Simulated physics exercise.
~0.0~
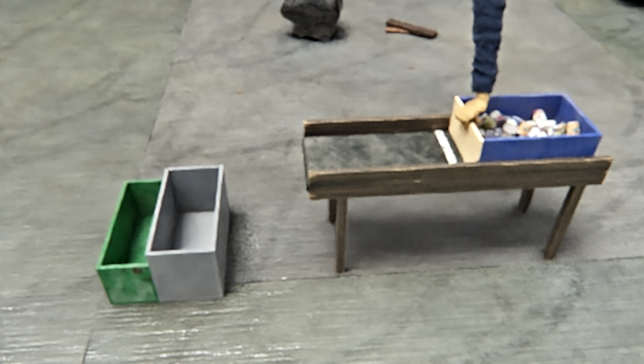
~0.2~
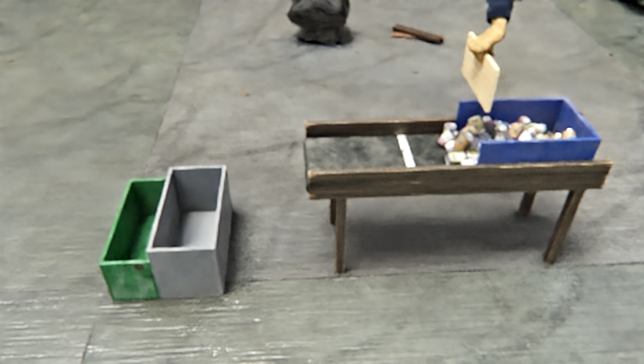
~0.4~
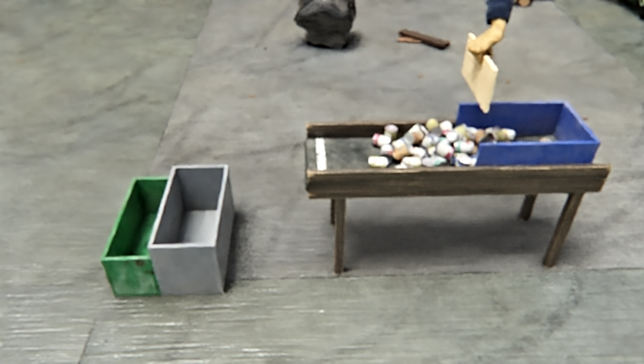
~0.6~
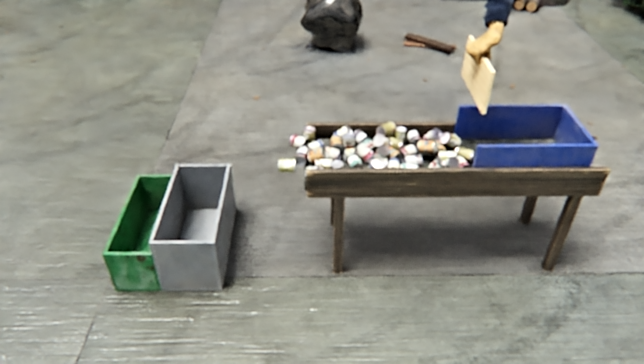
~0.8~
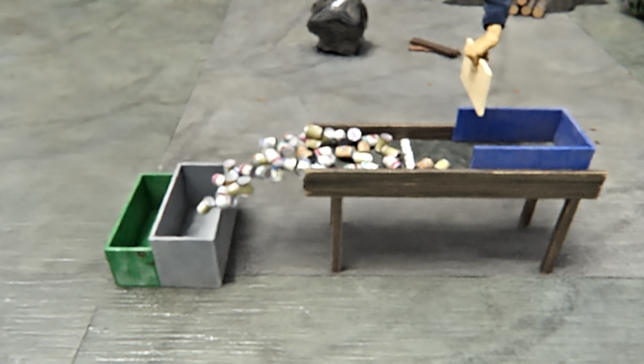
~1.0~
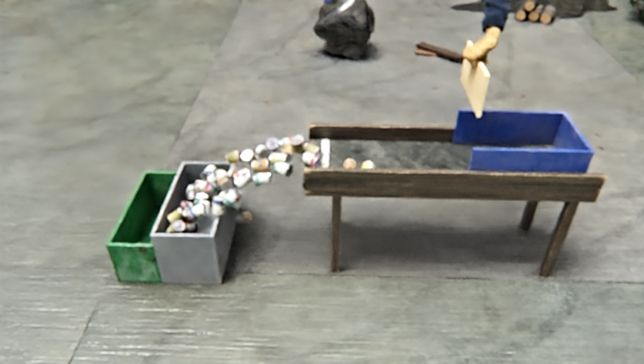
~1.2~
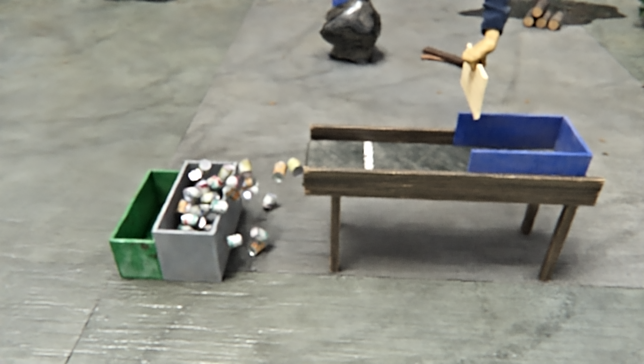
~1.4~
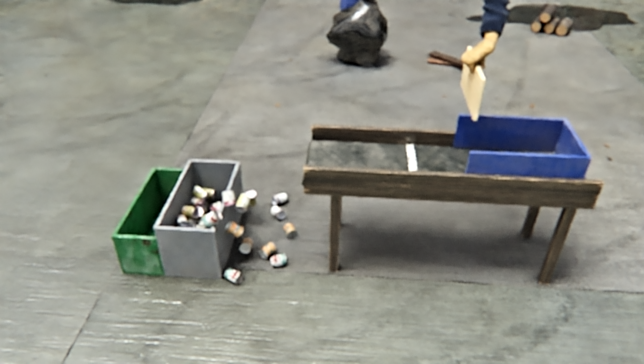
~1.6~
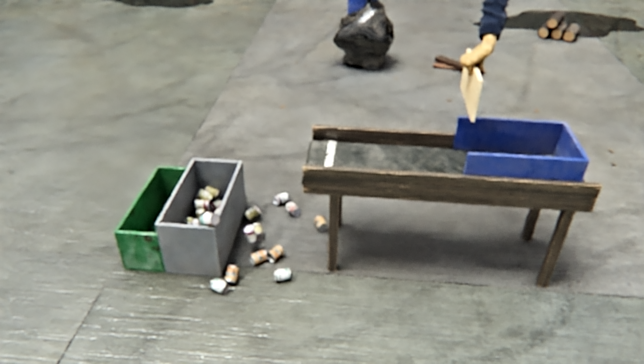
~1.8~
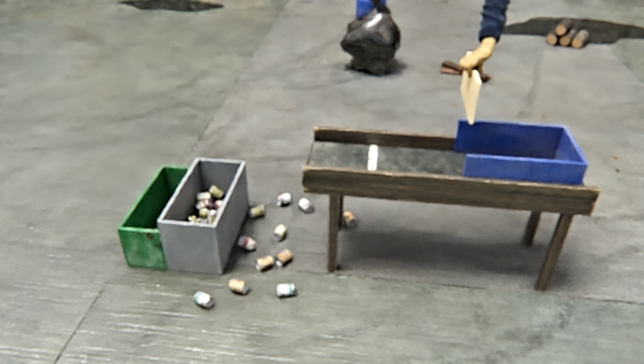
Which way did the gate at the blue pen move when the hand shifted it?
The gate moved up, raised by the hand above the belt, and it stayed held there while the tins travelled away.
